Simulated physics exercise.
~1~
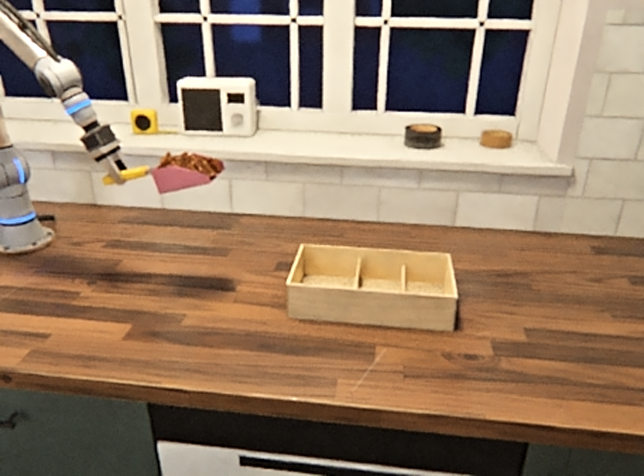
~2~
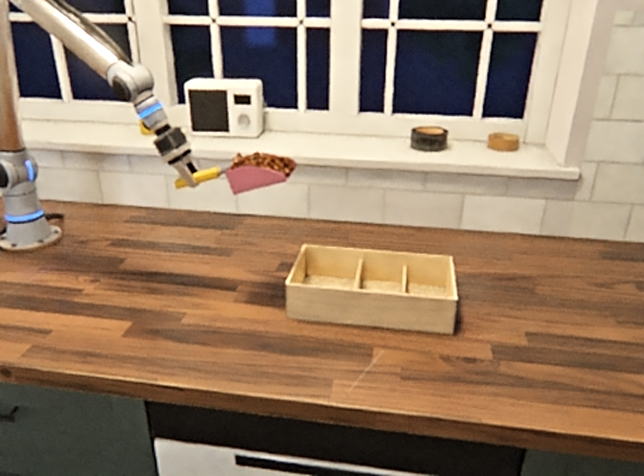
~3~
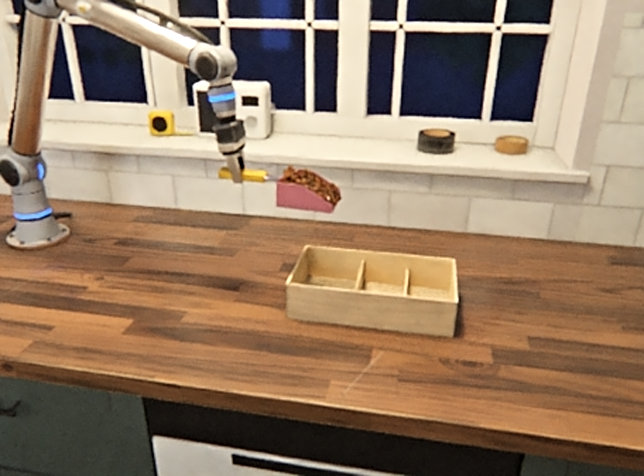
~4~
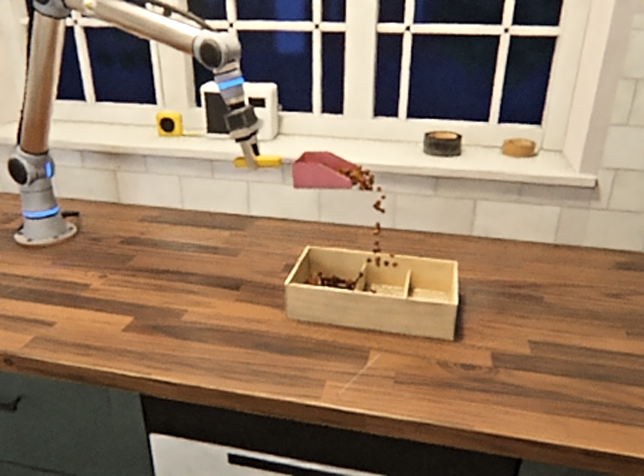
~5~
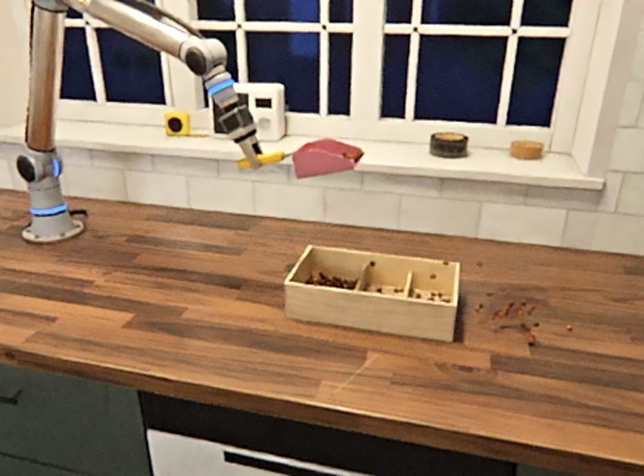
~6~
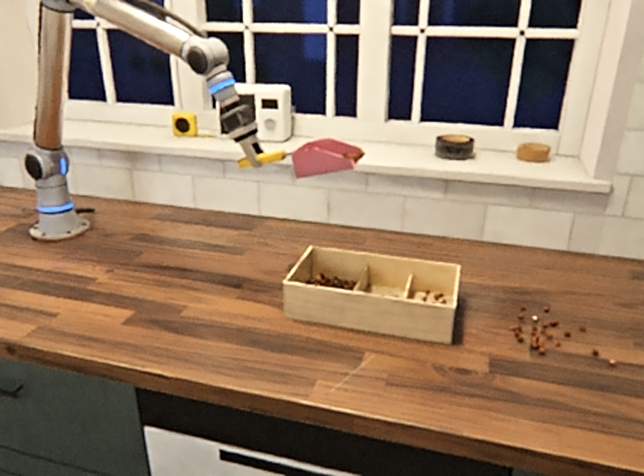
Robot arm moving a pink scoop right and tipping brown pellets into a divided wooden box, some ending scattered on the table.
